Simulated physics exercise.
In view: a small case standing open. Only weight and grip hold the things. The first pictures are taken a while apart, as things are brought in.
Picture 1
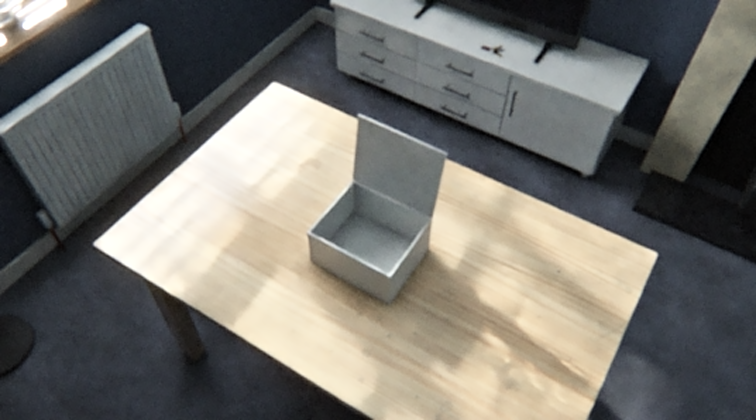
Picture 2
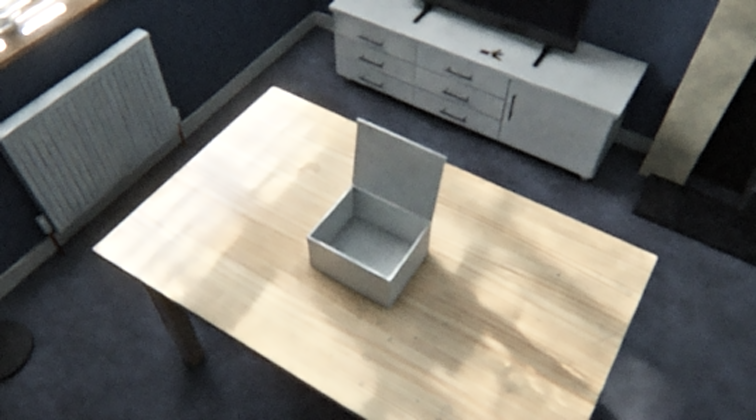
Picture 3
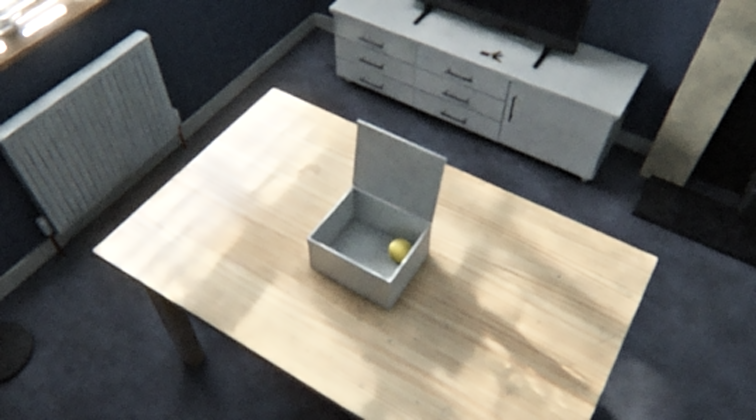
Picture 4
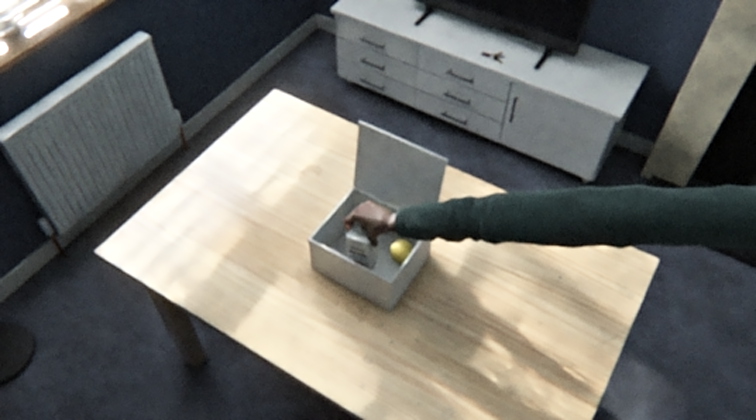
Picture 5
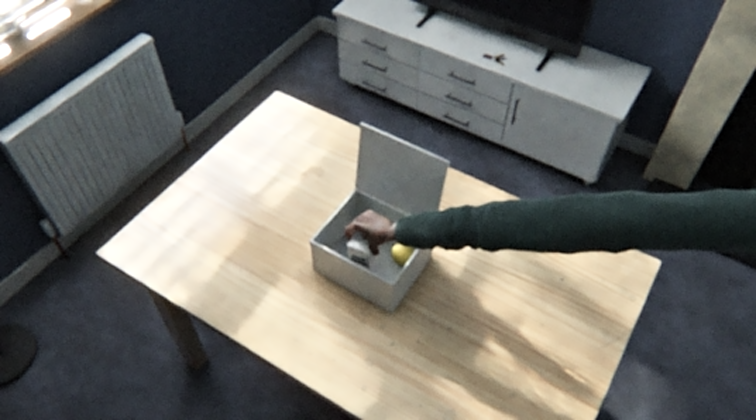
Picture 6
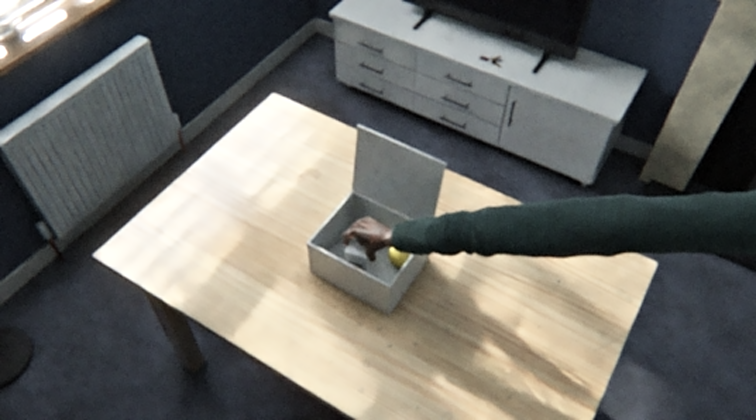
At the start, an open, empty white box with its lid raised stands on a wooden table. A yellow lemon then appears inside it at the right. Next, an arm in a dark green sleeve reaches in from the right, holding a small white carton inside the box, and the hand shifts only slightly.
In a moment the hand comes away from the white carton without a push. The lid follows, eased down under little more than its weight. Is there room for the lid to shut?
In the end the lid stays ajar.
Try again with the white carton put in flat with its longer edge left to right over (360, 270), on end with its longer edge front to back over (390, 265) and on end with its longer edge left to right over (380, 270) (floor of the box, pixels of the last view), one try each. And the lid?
First try: It shuts flat; second try: It sits on the rim; third try: It shuts flat.
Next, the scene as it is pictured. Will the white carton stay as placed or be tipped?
It stays as placed.
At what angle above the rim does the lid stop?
Some 12° above the rim.
Then, 1.10 s after the last picture, lid starting down.
Then, 1.50 s after the last picture, lid 66° above the rim.
Then, 1.80 s after the last picture, lid 47° above the rim.
Then, 2.10 s after the last picture, lid 25° above the rim.
At rest, lid 13° above the rim; both in place. Seen from the same camera at the end, white carton near (361, 263).
